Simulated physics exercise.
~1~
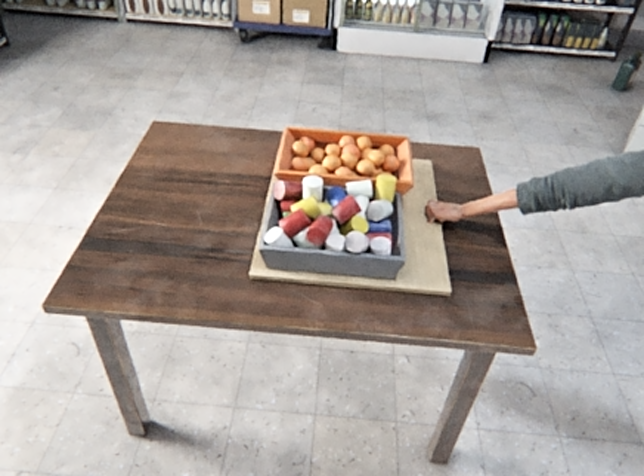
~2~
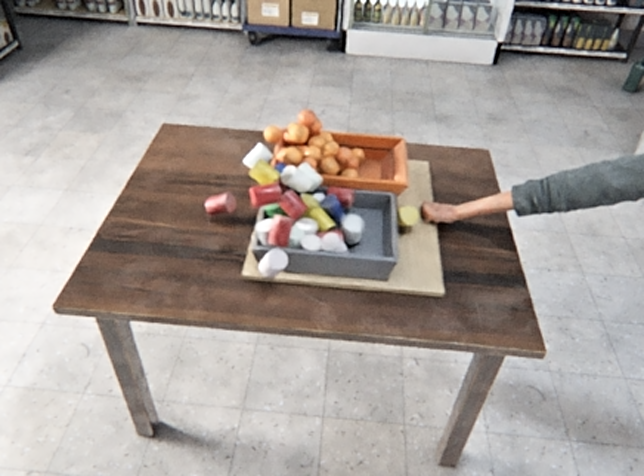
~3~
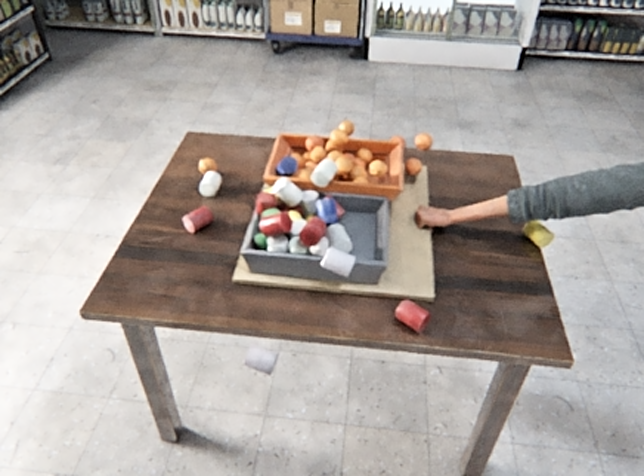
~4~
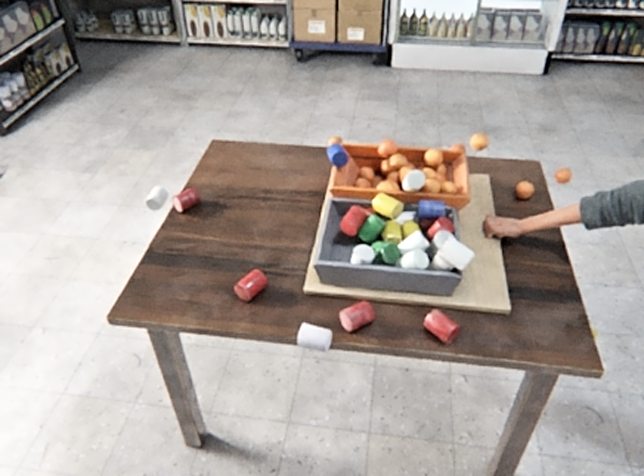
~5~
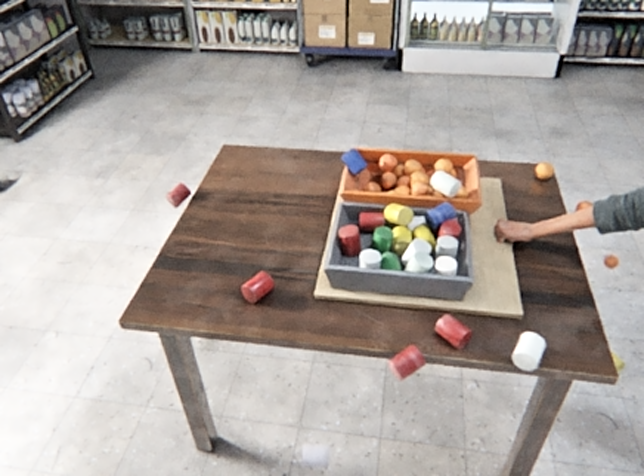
A hand briskly shook a board on a wooden table from side to side, tossing colourful jars from a grey box and oranges from an orange box, until several lay scattered or tumbled off the edges while most stayed in the boxes.
